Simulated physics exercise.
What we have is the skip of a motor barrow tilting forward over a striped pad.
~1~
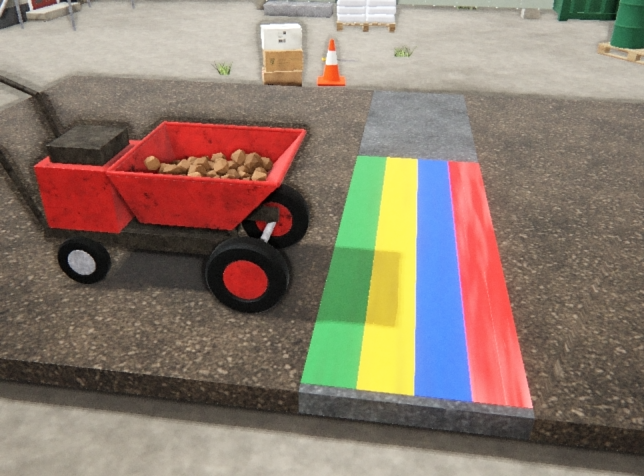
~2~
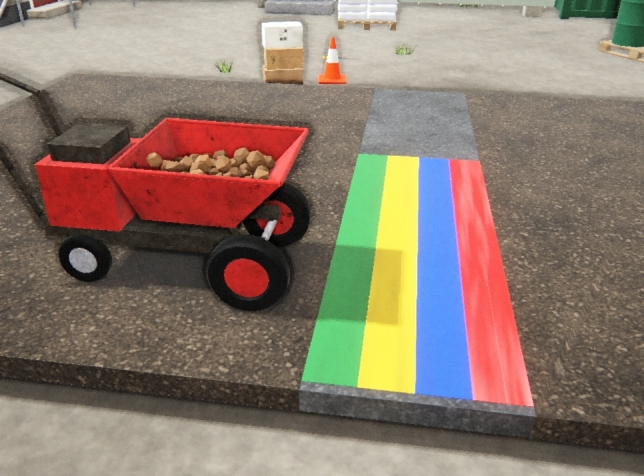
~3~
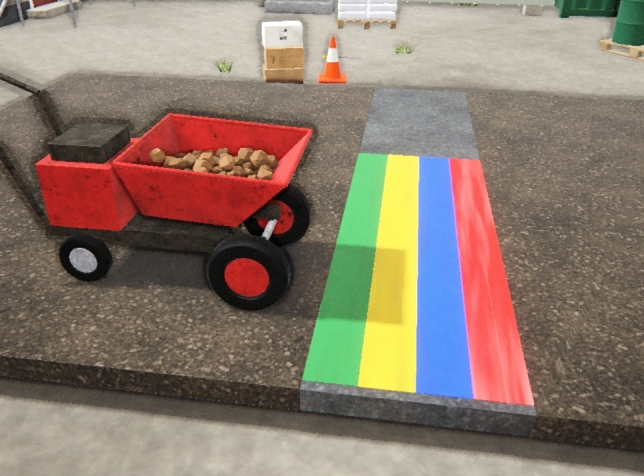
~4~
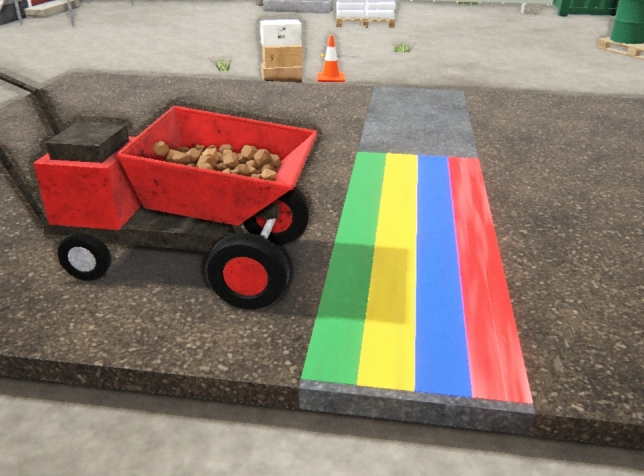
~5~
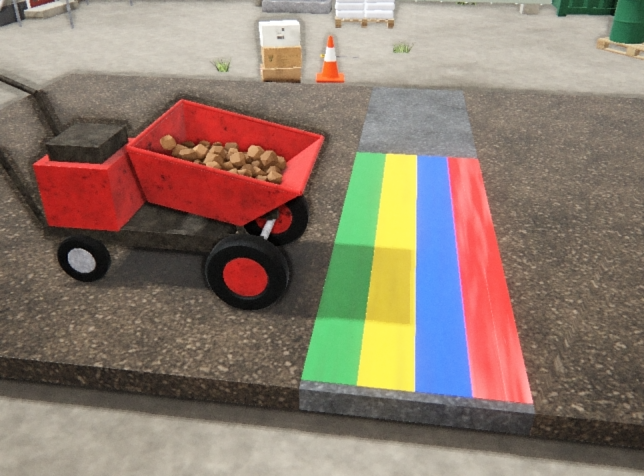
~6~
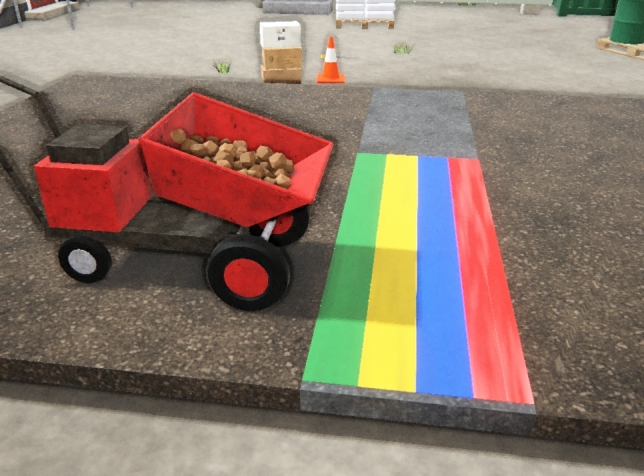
A red motor barrow's skip of brown clods gradually tilts forward to the right beside a striped pad.
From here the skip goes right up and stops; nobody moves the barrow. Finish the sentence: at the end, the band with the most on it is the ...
At the end, the band with the most on it is the yellow one.
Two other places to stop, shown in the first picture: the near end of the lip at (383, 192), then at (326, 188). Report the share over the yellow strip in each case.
0 per cent, then 20 per cent.
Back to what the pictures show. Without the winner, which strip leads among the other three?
I'd say the blue one.
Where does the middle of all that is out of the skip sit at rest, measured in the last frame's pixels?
I'd mark it at roughly (396, 281).
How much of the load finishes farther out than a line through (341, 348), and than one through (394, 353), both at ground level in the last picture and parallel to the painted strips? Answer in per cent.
Near 90 % and 40 %.
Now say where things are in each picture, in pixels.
The first frame shows lip of the skip (277, 185), level; top of the load (216, 182), clay clods; green strip (336, 346); yellow strip (388, 351); blue strip (441, 356); red strip (496, 362).
The second frame shows lip of the skip (280, 184), level; top of the load (198, 170).
The third frame shows lip of the skip (285, 185), tipped barely; top of the load (202, 167).
The fourth frame shows lip of the skip (291, 187), tipped a little; top of the load (193, 170).
The fifth frame shows lip of the skip (300, 193), tipped a little; top of the load (183, 169).
The sixth frame shows lip of the skip (311, 201), tipped clearly; top of the load (190, 161); green strip (337, 343); yellow strip (389, 348); blue strip (443, 353); red strip (497, 358).
Just after the last frame, skip tipped steeply; every one in the skip.
A moment on, skip tipped right over; almost all in the skip; about a tenth over the yellow strip.
Further on, skip tipped right over; roughly a quarter in the skip; about a tenth over the green strip; roughly half over the yellow strip; roughly a quarter over the blue strip; just a few over the red strip.
When it is over, skip tipped right over; about a tenth in the skip; about a tenth over the green strip; roughly half over the yellow strip; roughly a quarter over the blue strip; just a few over the red strip; just a few off the paint.
